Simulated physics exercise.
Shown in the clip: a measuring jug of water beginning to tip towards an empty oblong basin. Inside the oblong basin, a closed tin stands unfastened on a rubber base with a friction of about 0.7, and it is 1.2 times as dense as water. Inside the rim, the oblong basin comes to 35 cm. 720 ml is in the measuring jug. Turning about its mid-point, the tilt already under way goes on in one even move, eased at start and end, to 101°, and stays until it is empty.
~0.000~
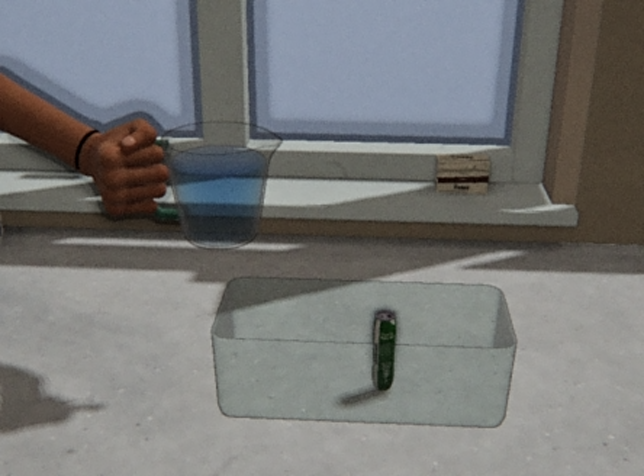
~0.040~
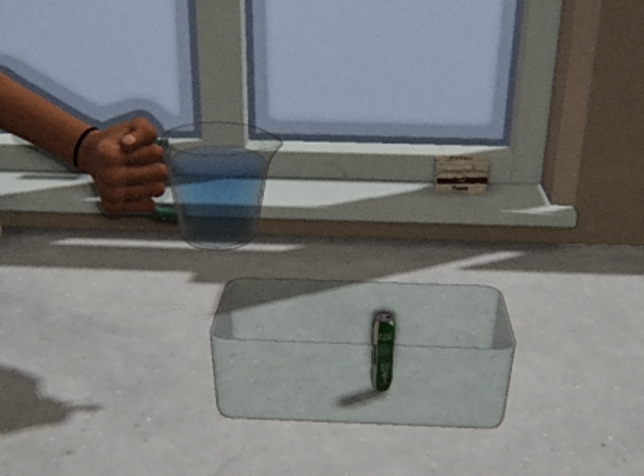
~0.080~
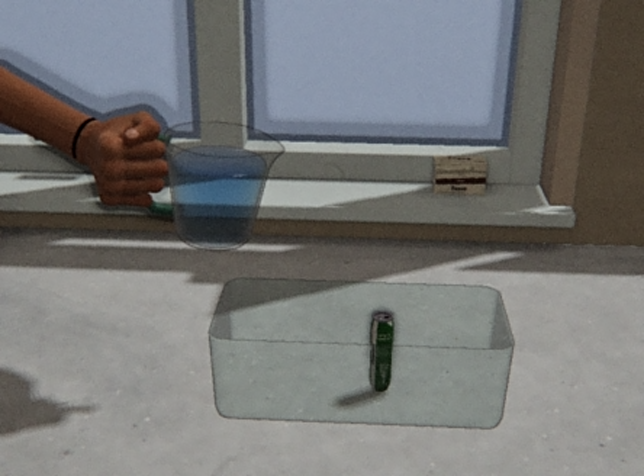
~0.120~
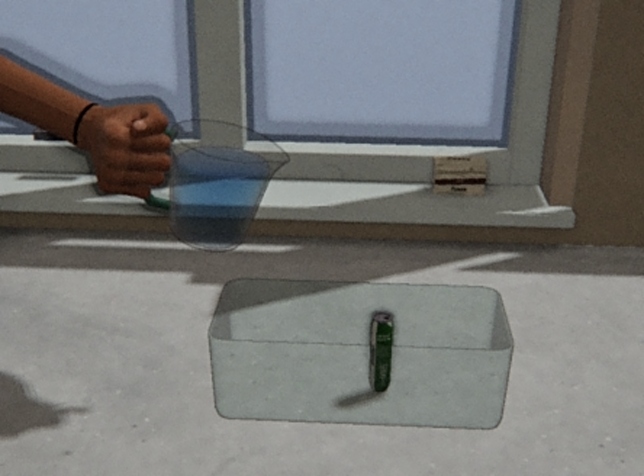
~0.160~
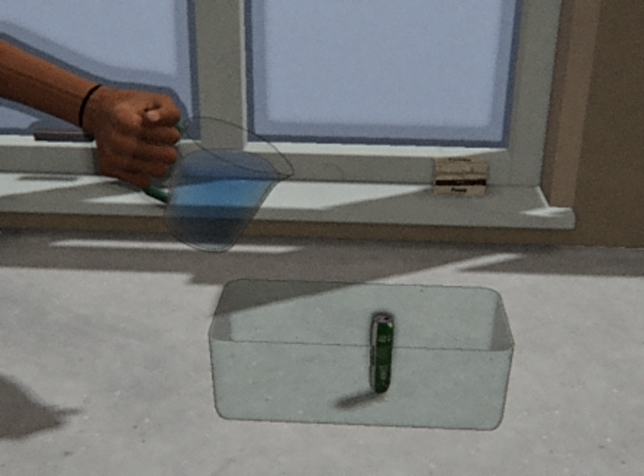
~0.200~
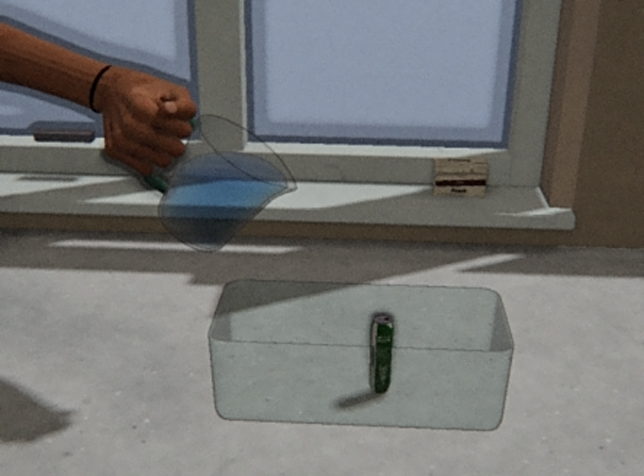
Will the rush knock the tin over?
It's still up.
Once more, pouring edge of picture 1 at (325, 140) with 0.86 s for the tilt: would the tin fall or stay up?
Then it tips over.
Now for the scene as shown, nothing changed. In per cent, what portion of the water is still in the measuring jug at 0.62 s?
Roughly 12 percent remains.
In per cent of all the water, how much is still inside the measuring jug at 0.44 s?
Some 50 % of it is still there.
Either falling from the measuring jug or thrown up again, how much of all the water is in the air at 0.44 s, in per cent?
Close to 34 per cent, I'd say.
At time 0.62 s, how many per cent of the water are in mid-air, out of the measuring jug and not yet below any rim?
Near 18 percent.
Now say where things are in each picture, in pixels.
In the first picture, it leans 0°; its right rim is at (282, 141); the water meets the walls at (171, 157) and (268, 160); the oblong basin's rim runs from (221, 307) to (509, 317); the tin's top is at (385, 319).
In the second picture, it leans 2°; its right rim is at (283, 143); the water meets the walls at (171, 157) and (267, 161).
In the third picture, it leans 6°; its right rim is at (285, 149); the water meets the walls at (172, 156) and (268, 163).
In the fourth picture, it leans 14°; its right rim is at (290, 159); the water meets the walls at (175, 156) and (271, 166).
In the fifth picture, it leans 23°; its right rim is at (295, 172); the water meets the walls at (180, 160) and (280, 170).
In the sixth picture, it leans 35°; its right rim is at (297, 188); the water meets the walls at (174, 172) and (287, 176).
By 0.44 s the tilt is 97° and 49 per cent is still to pour; the tin stands where it began.
By 0.62 s the tilt is 101° and 12 per cent is still to pour; the tin stands where it began.
By 0.80 s the tilt is 101° and 1 per cent is still to pour; the tin stands where it began.
By 1.00 s the tilt is 101° and 0 per cent is still to pour; the tin stands where it began.
At rest the tin stands where it began.
